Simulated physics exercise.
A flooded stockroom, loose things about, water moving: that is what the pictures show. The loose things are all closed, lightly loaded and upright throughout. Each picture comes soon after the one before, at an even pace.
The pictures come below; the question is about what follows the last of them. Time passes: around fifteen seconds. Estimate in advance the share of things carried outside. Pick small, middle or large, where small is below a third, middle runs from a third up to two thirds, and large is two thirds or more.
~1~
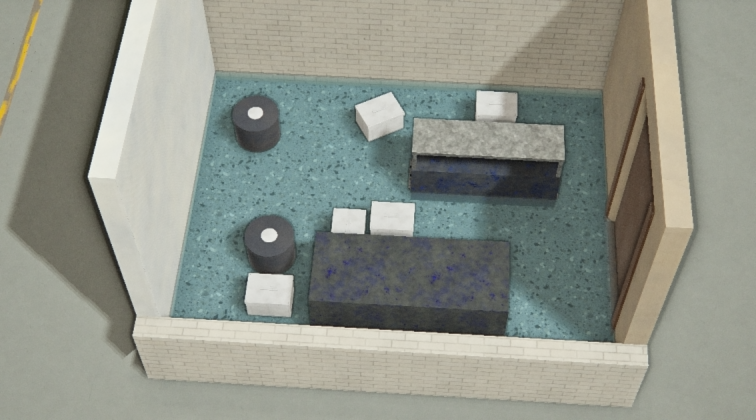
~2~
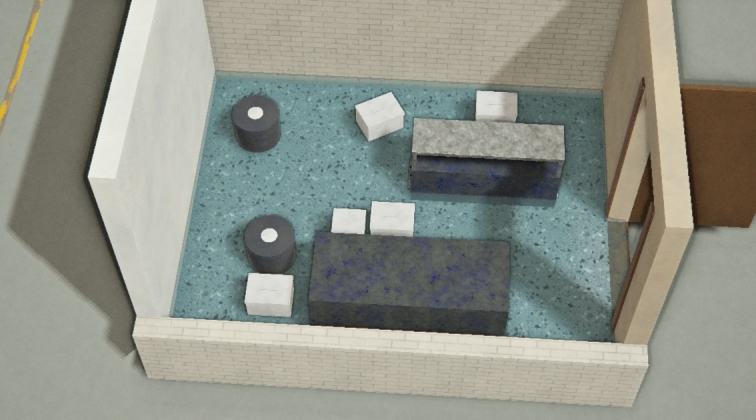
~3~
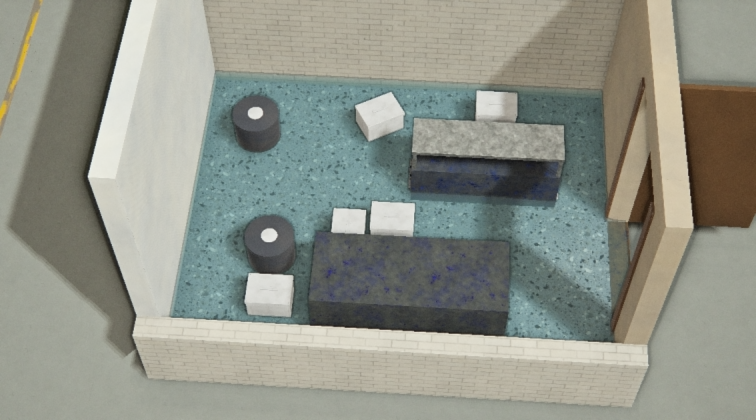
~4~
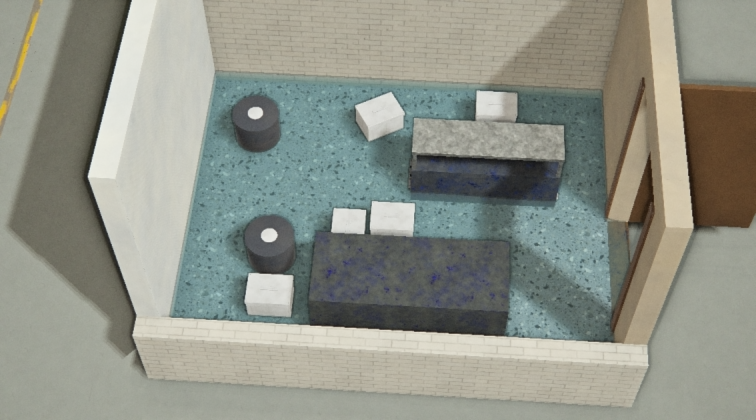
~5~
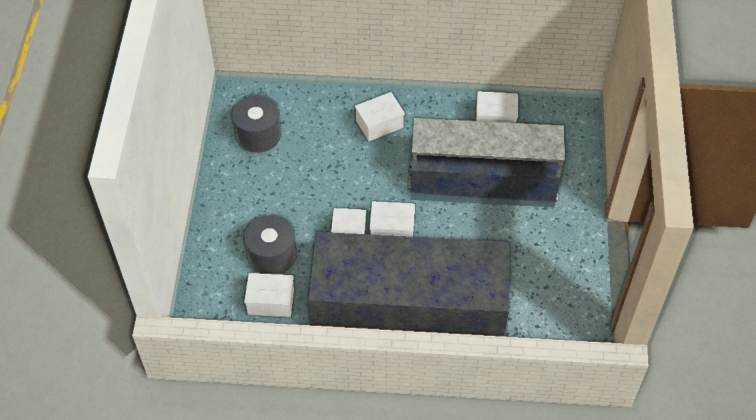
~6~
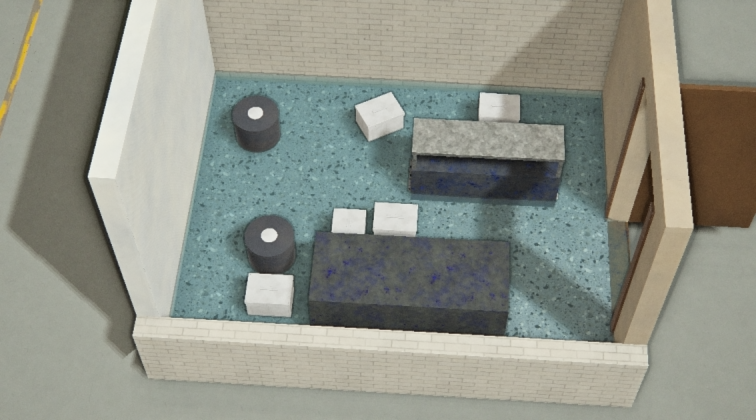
Middle.
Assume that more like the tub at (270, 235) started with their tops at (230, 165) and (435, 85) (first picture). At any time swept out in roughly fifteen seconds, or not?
The first copy is held back and the second is held back.
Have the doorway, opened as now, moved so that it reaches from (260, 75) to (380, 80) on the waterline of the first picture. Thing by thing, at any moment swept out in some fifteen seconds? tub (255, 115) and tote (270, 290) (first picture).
First one leaves, second one remains put.
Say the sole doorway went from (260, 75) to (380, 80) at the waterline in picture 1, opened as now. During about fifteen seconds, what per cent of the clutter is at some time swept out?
Some 90 per cent.
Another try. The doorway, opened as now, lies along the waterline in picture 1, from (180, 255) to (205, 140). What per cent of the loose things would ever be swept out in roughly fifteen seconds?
Roughly 90 %.
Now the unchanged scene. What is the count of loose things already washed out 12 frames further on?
I get 1.
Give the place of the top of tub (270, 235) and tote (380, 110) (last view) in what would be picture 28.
I'd expect them about (500, 238) and (388, 159).
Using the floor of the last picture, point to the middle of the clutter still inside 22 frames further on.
Their average sits at about pixel (412, 231).
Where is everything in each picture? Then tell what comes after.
The first frame shows a tote at (497, 103), afloat; a tote at (392, 216) floats; 0 of 7 have shifted.
The second frame shows a tote at (497, 103), afloat; a tote at (392, 216) floats; 0 of 7 have shifted.
The third frame shows a tote at (497, 103), afloat; a tote at (392, 216) floats; 0 of 7 have shifted.
The fourth frame shows a tote at (497, 103), afloat; a tote at (392, 216), afloat; 0 of 7 have shifted.
The fifth frame shows a tote at (498, 104) floats; a tote at (393, 216), afloat; 0 of 7 have shifted.
The sixth frame shows a tote at (500, 106), afloat, close to its start; a tote at (396, 217) floats; 0 of 7 have shifted.
A moment on, 0 of 7 are out; 7 afloat.
Next, 1 of 7 are out; 6 afloat.
Later, 2 of 7 are out; 5 afloat.
In the end, 4 of 7 are out; 3 afloat.
